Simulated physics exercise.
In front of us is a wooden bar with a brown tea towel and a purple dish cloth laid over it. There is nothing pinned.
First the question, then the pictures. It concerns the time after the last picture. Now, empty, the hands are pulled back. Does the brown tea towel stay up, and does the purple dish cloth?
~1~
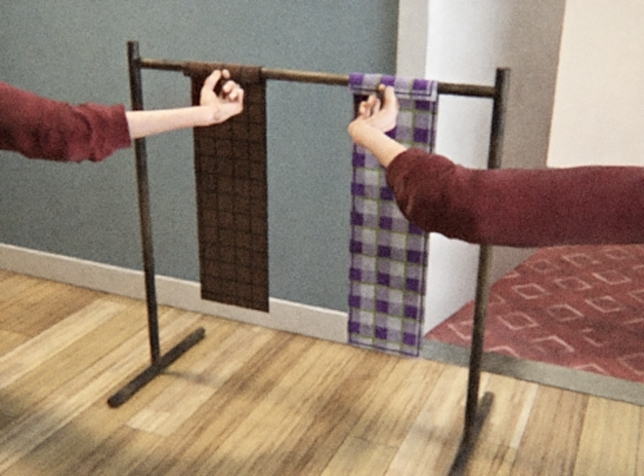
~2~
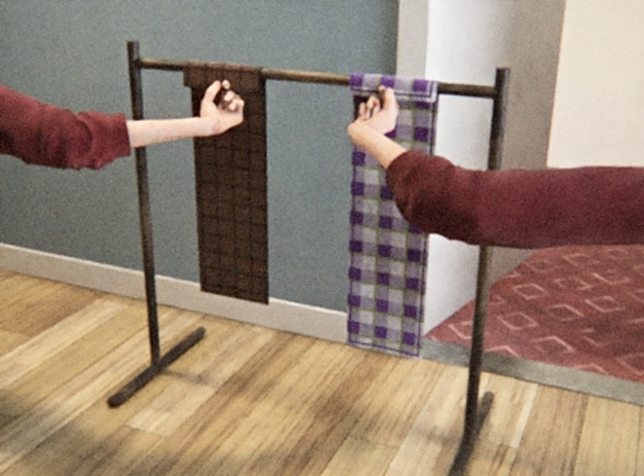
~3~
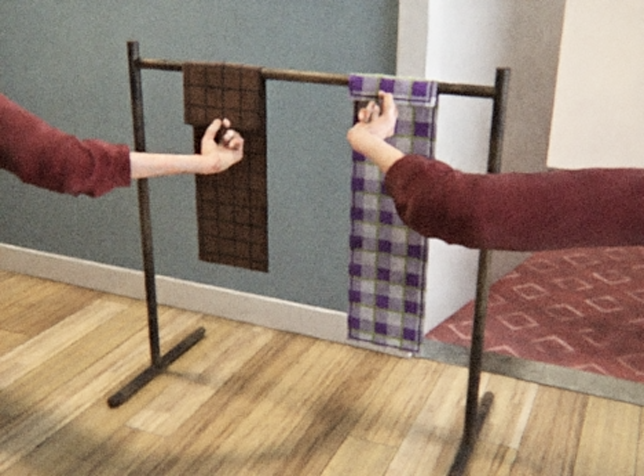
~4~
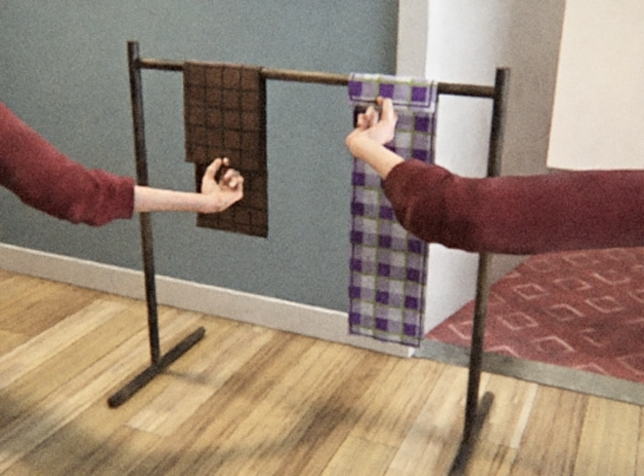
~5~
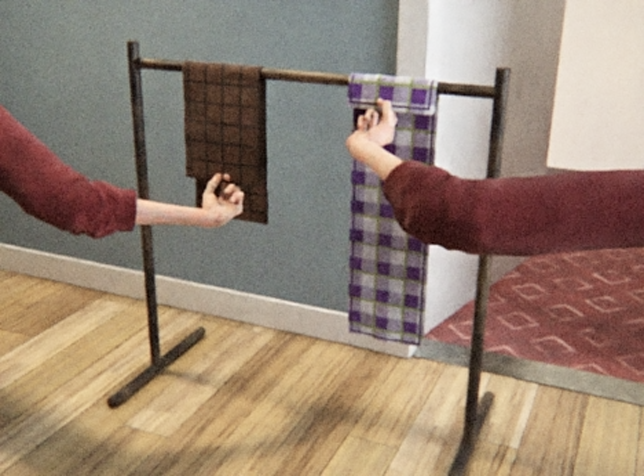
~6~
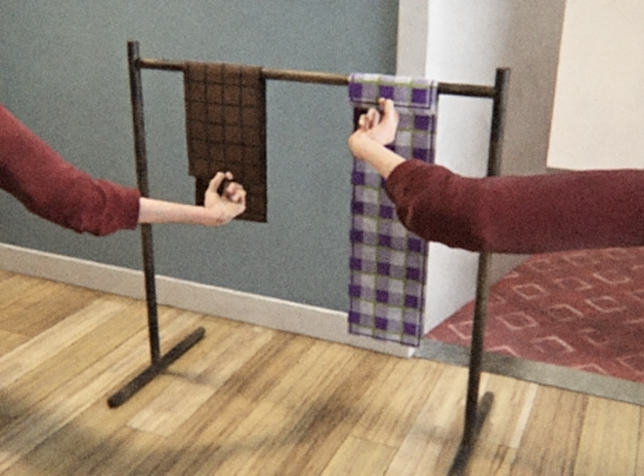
Brown tea towel: Yes; purple dish cloth: No.
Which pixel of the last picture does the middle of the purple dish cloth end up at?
Roughly at (383, 421).
Then, 0.42 s later than the last view, tea towel at rest on the rail; dish cloth clear of the rail and dropping near (385, 351).
Then, 0.76 s later than the last view, tea towel at rest on the rail; dish cloth in a heap on the floor near (383, 420).
Finally, tea towel at rest on the rail; dish cloth in a heap on the floor near (382, 421). The brown tea towel hangs there and the purple dish cloth is pulled off by its long side.
